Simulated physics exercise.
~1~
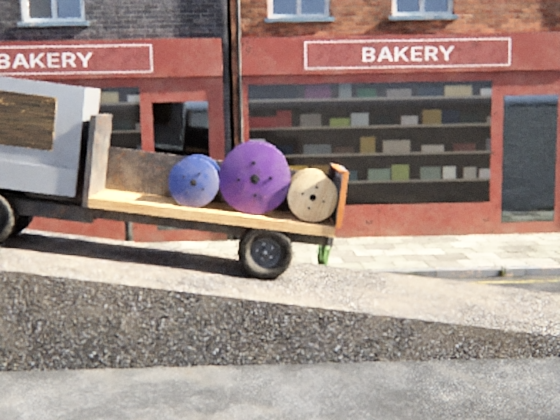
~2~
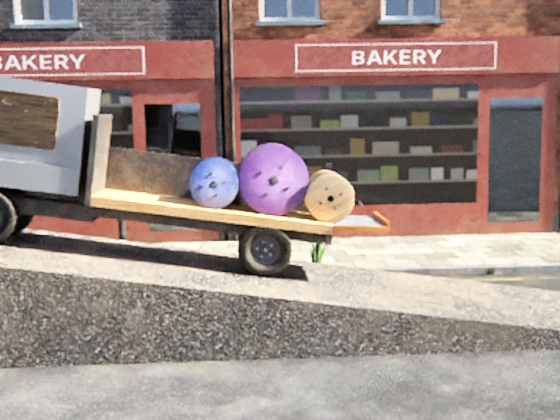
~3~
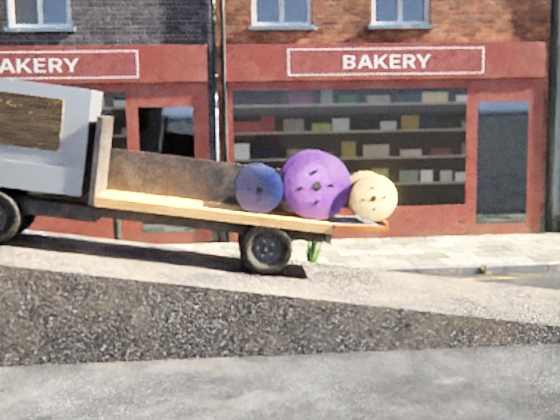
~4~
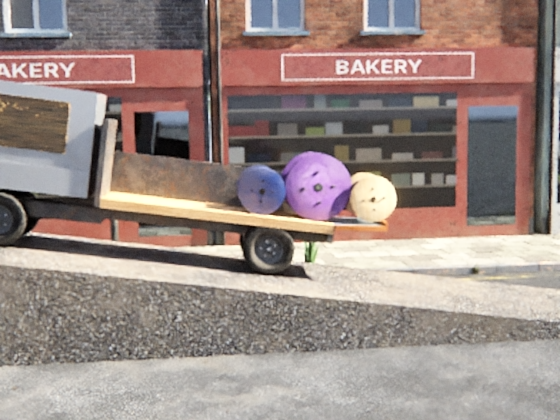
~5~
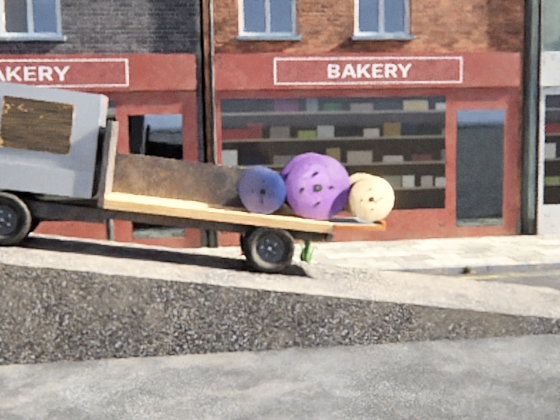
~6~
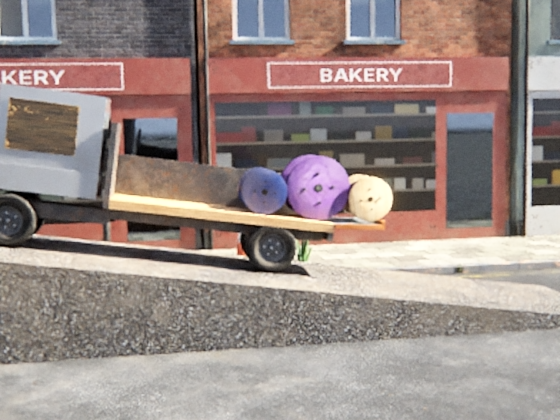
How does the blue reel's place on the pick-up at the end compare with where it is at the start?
It starts further up the bed, to the left of the rear wheel, and ends further right and slightly lower, near the tail end of the bed and roughly above the rear wheel.
